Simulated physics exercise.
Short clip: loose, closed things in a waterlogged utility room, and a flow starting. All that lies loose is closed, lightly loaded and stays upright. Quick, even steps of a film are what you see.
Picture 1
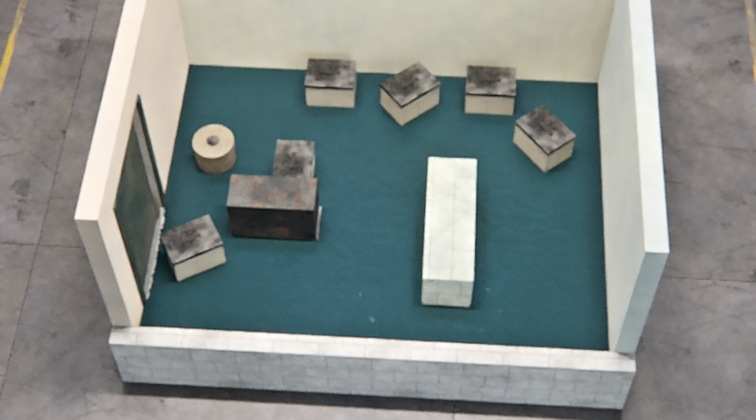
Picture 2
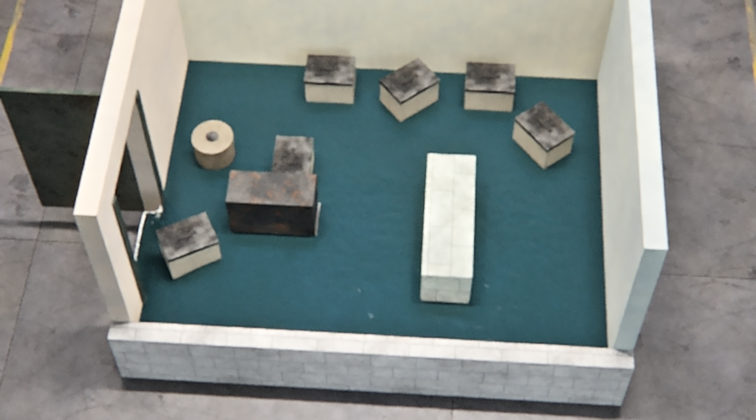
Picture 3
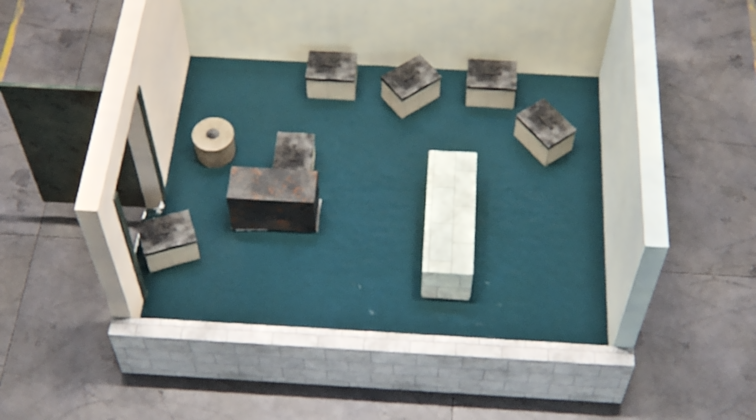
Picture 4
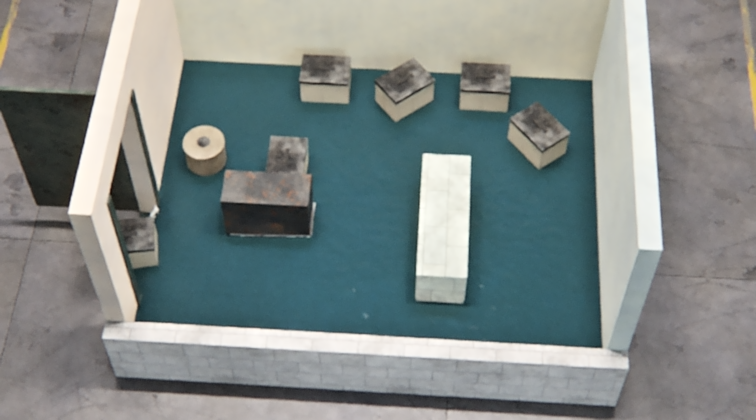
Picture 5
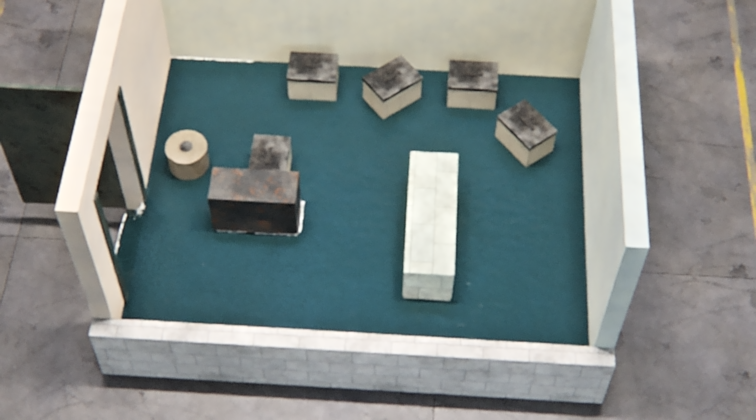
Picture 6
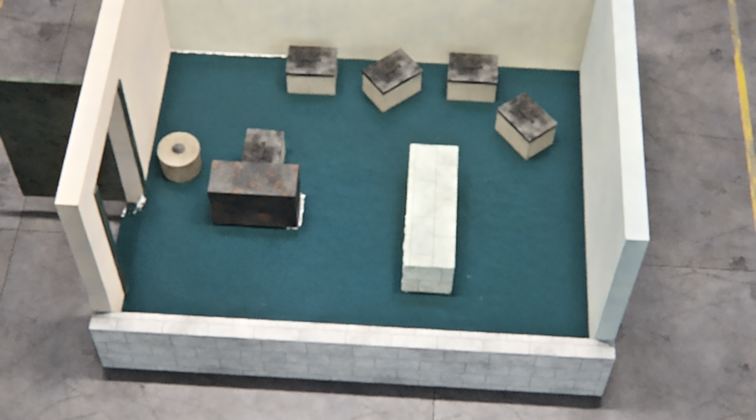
A roofless room with cream walls and a flooded teal floor, ringed by grey paving, is seen from high above its low front wall. Dark-topped pale boxes sit along the back and by the left doorway, near a tan drum, dark brown blocks and a long white chest. The dark door swings outward, the nearest box slides out through the doorway, the view shifts slightly, and the drum edges left.
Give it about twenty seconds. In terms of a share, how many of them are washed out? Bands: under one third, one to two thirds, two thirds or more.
One to two thirds.
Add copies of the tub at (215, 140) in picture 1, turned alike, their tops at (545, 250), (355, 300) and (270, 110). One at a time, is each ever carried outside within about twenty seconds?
In turn: Left behind, carried outside, through.
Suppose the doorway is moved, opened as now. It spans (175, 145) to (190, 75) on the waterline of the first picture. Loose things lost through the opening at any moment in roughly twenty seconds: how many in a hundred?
Fraction out: Near 90 %.
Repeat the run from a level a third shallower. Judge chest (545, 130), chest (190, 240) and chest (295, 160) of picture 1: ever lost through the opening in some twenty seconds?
Going item by item, that's still there, then exited, then exited.
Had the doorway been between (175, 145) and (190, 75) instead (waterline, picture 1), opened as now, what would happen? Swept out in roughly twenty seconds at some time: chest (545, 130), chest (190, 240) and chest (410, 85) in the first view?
In the order given, it's remains behind, escaped, escaped.
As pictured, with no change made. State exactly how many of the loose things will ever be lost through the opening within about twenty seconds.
Counting them up gives 3.
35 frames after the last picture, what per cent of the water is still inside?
I'd estimate some 54 percent of the water stays.
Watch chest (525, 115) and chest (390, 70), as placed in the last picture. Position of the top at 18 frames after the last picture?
They should end up near (489, 109) and (325, 87) respectively.
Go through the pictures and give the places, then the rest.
The first frame shows a tub at (213, 141) floats; a chest at (293, 161) floats; 0 of 7 have shifted.
The second frame shows a tub at (212, 137), afloat; a chest at (292, 157) floats; 0 of 7 have shifted.
The third frame shows a tub at (213, 134), afloat; a chest at (293, 153), afloat; 1 of 7 have shifted.
The fourth frame shows a tub at (204, 142) floats, close to its start; a chest at (286, 157), afloat; 2 of 7 have shifted.
The fifth frame shows a tub at (186, 147) floats, close to its start; a chest at (269, 156) floats, close to its start; 3 of 7 have shifted.
The sixth frame shows a tub at (178, 149), afloat, a stride from its start; a chest at (262, 150), afloat, close to its start; 3 of 7 have shifted.
A moment on, 2 of 7 are out; 5 afloat.
Next, 3 of 7 are out; 4 afloat.
Later, 3 of 7 are out; 4 afloat.
In the end, 3 of 7 are out; 4 afloat.
